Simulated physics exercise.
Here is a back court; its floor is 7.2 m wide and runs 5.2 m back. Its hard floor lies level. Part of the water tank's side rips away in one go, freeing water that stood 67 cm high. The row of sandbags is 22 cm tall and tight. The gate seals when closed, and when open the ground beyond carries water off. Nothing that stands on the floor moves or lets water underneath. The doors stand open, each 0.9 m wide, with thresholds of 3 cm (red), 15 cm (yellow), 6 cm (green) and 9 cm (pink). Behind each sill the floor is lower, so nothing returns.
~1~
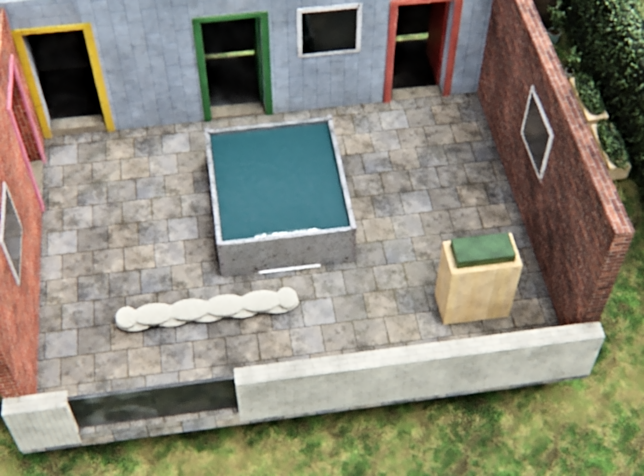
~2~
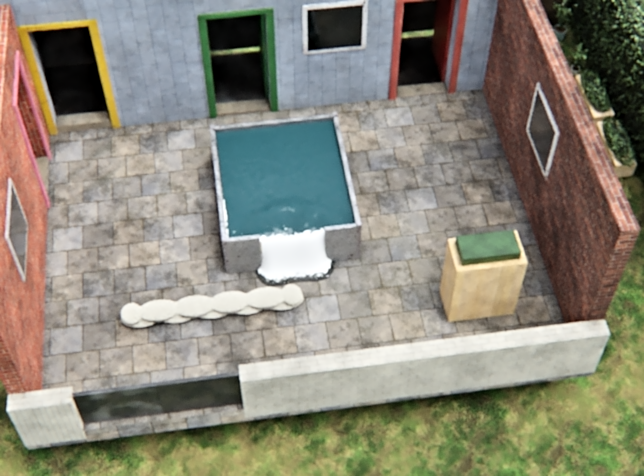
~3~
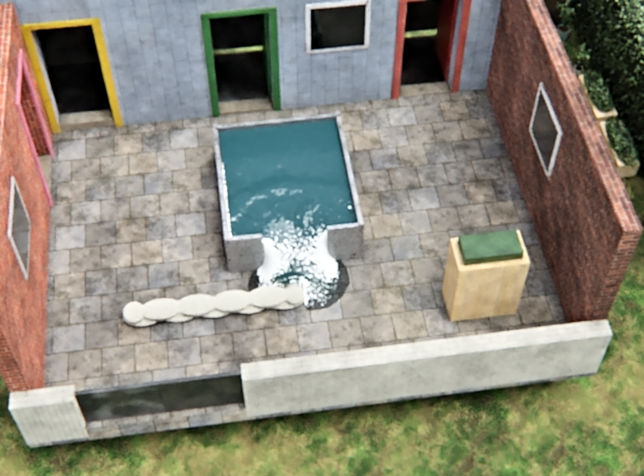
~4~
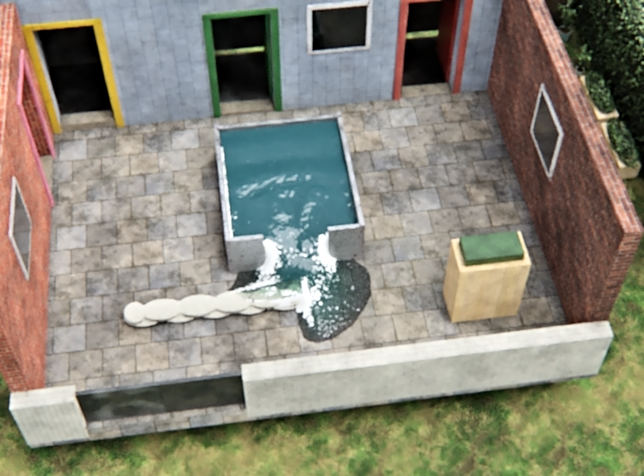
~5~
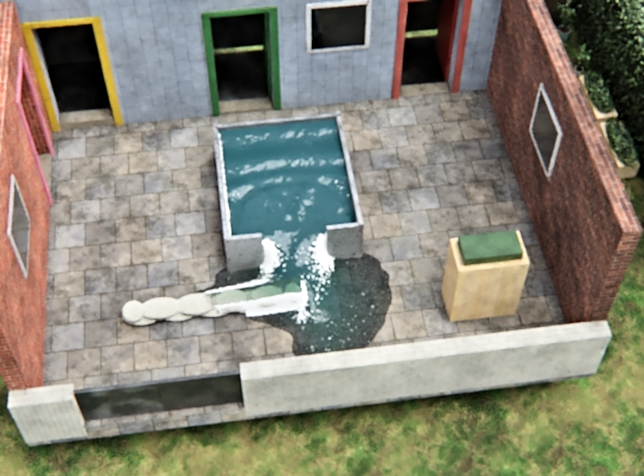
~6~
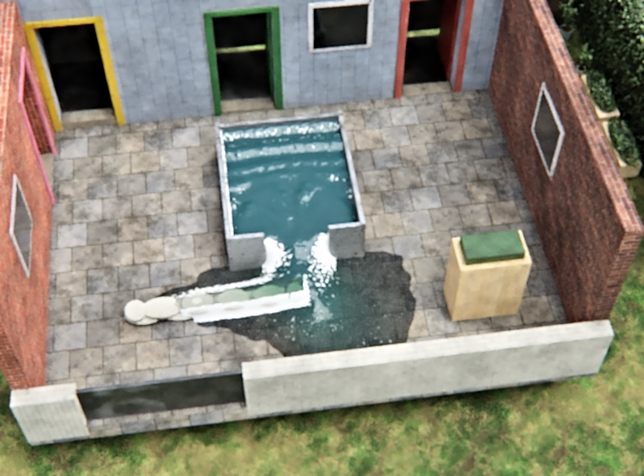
Water in a raised tank burst through its near side, splashed onto the paved courtyard, ran over part of a low row of white sandbags, and spread in a dark pool toward the front wall.
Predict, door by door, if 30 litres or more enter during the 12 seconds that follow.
Within that time: At the red door it passes the limit; at the yellow door it keeps below the limit; at the green door it exceeds the limit; at the pink door it keeps below the limit.
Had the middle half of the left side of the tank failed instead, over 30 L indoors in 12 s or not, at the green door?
Against that limit: Green below.
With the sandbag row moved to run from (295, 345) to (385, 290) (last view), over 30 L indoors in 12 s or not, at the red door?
Against that limit: Red above.
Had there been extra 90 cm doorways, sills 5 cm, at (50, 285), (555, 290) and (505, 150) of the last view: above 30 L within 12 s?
In turn: Above, over, under.
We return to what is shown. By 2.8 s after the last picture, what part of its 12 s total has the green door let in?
Some 0 per cent by then.
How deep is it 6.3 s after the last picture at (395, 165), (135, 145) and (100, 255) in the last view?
Roughly 3, 9 and 7 cm, in turn.
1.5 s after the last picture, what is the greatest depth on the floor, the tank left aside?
Up to some 39 cm.
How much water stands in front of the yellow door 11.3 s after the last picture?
Roughly 6.0 cm deep.
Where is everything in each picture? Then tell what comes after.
In the first frame, the water tank at (278, 181) is whole and still, 67 cm deep.
In the second frame, water pours out at (293, 254) and has run 0.5 m, to (328, 269); typically 7 cm deep outside, 67 cm at the water tank's back.
In the third frame, water pours out at (295, 253) and has run 0.8 m, to (336, 295); typically 15 cm deep outside, 67 cm at the water tank's back.
In the fourth frame, water pours out at (296, 254) and has run 1.3 m, to (318, 338); typically 8 cm deep outside, 67 cm at the water tank's back.
In the fifth frame, the front is at a hidden place, 1.8 m from the gap at (295, 252); 2.6 m2 of floor is under water; 66 cm left at the back of the water tank.
In the sixth frame, water pours out at (297, 251) and has run 2.2 m, to a hidden place; typically 5 cm deep outside, 59 cm at the water tank's back.
Then, 0.7 s after the last picture water covers 25 % of the floor and is deepest (46 cm) near (289, 286); red door not reached, yellow door not reached, green door not reached, pink door not reached.
Then, 1.5 s after the last picture water covers 40 % of the floor and is deepest (39 cm) near (289, 286); red door not reached, yellow door not reached, green door not reached, pink door not reached.
Then, 2.8 s after the last picture water covers 55 % of the floor and is deepest (32 cm) near (289, 286); red door not reached, yellow door 5 cm at the sill, 0 L in, green door not reached, pink door 5 cm at the sill, 0 L in.
Then, 6.3 s after the last picture water covers 90 % of the floor and is deepest (18 cm) near (289, 286); red door 10 cm at the sill, 55 L in, yellow door 13 cm at the sill, 0 L in, green door 6 cm at the sill, 0 L in, pink door 5 cm at the sill, 0 L in.
Then, 11.3 s after the last picture water covers 95 % of the floor and is deepest (10 cm) near (494, 178); red door 8 cm at the sill, 169 L in, yellow door 6 cm at the sill, 0 L in, green door 10 cm at the sill, 52 L in, pink door 7 cm at the sill, 0 L in.
